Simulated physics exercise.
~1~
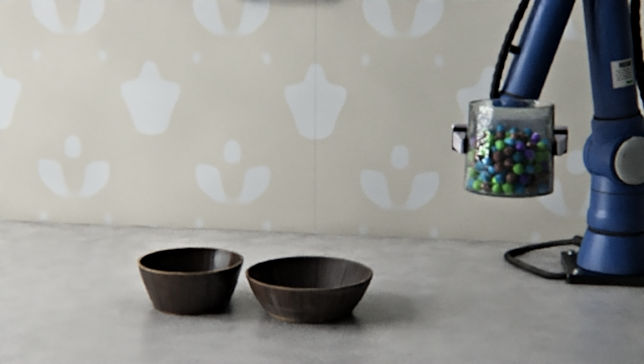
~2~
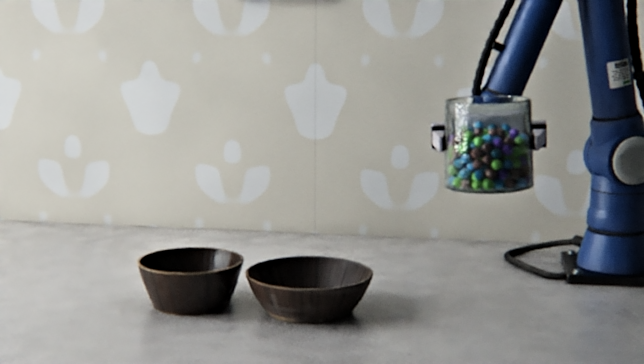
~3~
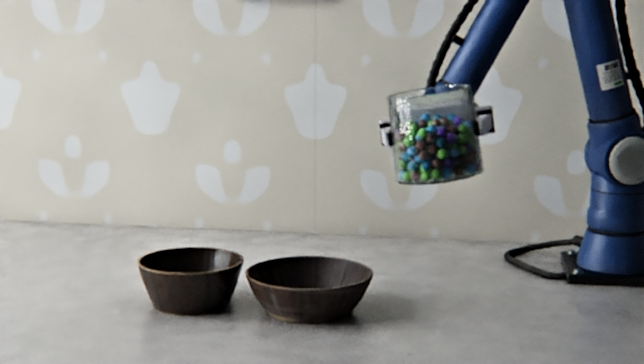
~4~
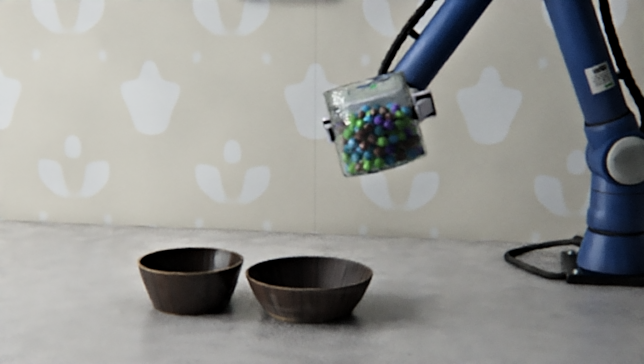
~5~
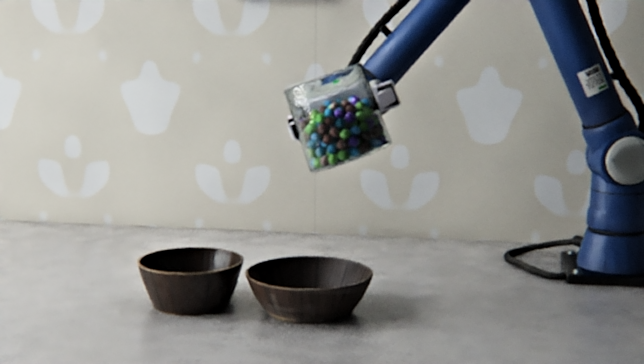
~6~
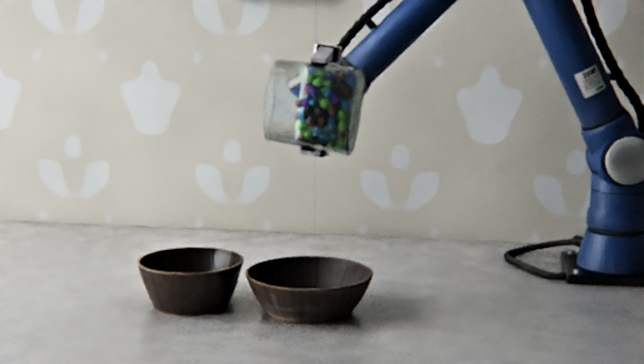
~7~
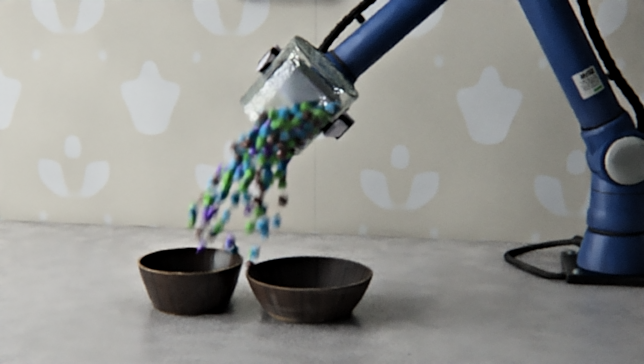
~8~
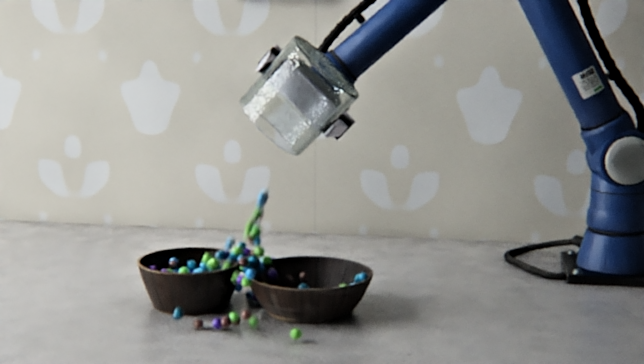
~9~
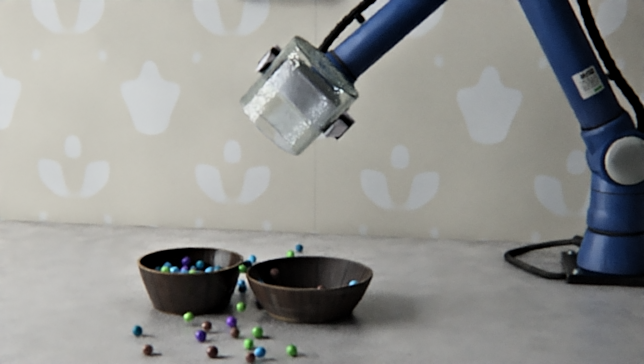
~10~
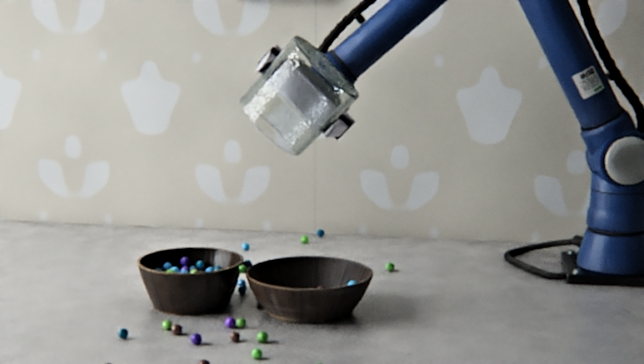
Blue robot arm carrying a clear cup left and tipping colourful beads over two dark bowls, many scattering on the table.
